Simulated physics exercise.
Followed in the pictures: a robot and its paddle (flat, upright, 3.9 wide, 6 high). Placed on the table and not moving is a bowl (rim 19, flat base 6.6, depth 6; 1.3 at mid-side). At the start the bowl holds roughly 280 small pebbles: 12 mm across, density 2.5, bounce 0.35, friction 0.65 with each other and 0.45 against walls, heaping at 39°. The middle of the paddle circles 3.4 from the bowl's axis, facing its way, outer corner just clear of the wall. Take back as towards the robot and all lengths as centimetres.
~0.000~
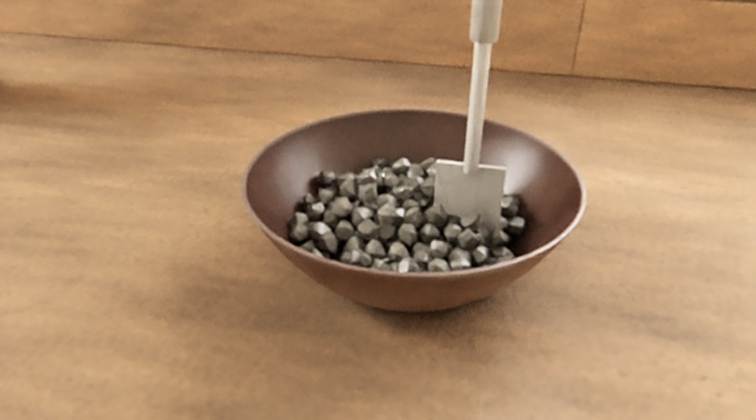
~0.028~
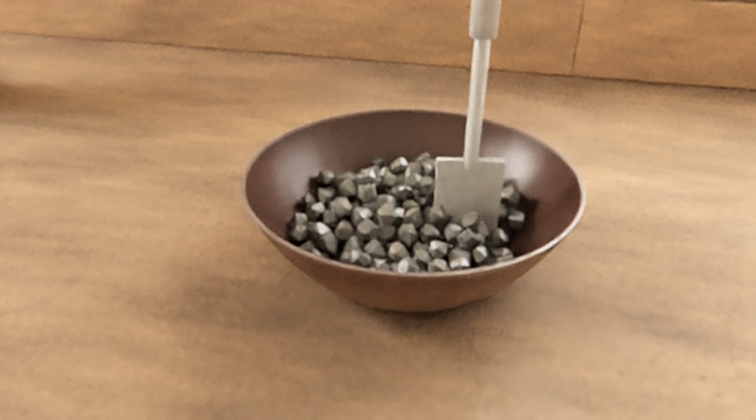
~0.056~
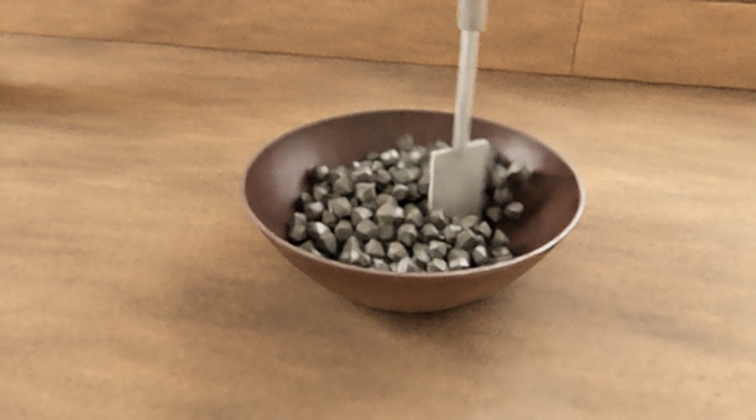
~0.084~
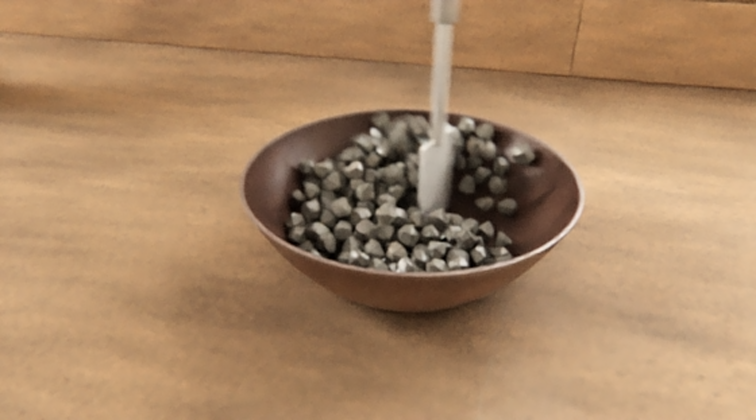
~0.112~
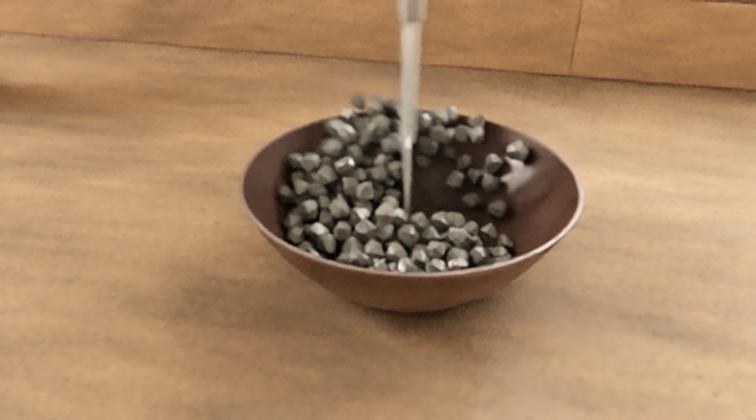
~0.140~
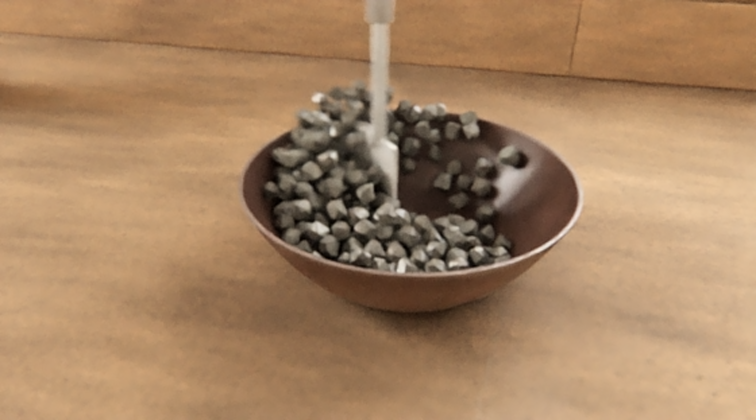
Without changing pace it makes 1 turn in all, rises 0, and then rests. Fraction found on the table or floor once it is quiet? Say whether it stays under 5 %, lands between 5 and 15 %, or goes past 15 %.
It goes past 15 %.
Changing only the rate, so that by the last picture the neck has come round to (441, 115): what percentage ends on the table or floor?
About 0 per cent.
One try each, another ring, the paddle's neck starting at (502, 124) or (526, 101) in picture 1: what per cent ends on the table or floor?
Close to 45 and 20 in a hundred.
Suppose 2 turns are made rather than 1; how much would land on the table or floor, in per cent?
Then some 40 per cent.
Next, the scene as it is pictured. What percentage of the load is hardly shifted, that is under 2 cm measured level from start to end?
Near 0 per cent of the pieces.
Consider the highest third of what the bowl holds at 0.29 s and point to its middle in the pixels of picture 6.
I'd put it close to (437, 240).
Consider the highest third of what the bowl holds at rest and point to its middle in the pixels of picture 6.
(489, 196).
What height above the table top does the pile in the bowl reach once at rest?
Some 6.5 cm.
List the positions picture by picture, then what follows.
The first picture shows paddle neck at (474, 140), 0° round; upper third of the load around (409, 208), from x 300 to 515, top at y 165; 284 in the bowl.
The second picture shows paddle neck at (473, 135), 11° round; upper third of the load around (414, 204), from x 300 to 515, top at y 160.
The third picture shows paddle neck at (463, 124), 40° round; upper third of the load around (413, 182), from x 295 to 520, top at y 145.
The fourth picture shows paddle neck at (439, 114), 71° round; upper third of the load around (401, 166), from x 295 to 525, top at y 120.
The fifth picture shows paddle neck at (408, 111), 103° round; upper third of the load around (372, 153), from x 285 to 515, top at y 100.
The sixth picture shows paddle neck at (379, 114), 134° round; upper third of the load around (347, 146), from x 270 to 510, top at y 90; 283 in the bowl, 1 in flight or on the tool.
By 0.21 s, 215° round, highest piece 11 above the table; 259 in the bowl, 25 in flight or on the tool.
By 0.29 s, 297° round, highest piece 11 above the table; 237 in the bowl, 15 on the table or floor, 32 in flight or on the tool.
By 0.52 s, 0° round, highest piece 7 above the table; 202 in the bowl, 82 on the table or floor.
By 1.22 s, 0° round, highest piece 7 above the table; 202 in the bowl, 82 on the table or floor.
Final count, 202 in the bowl, 82 on the table or floor. That is 29 % on the table or floor.
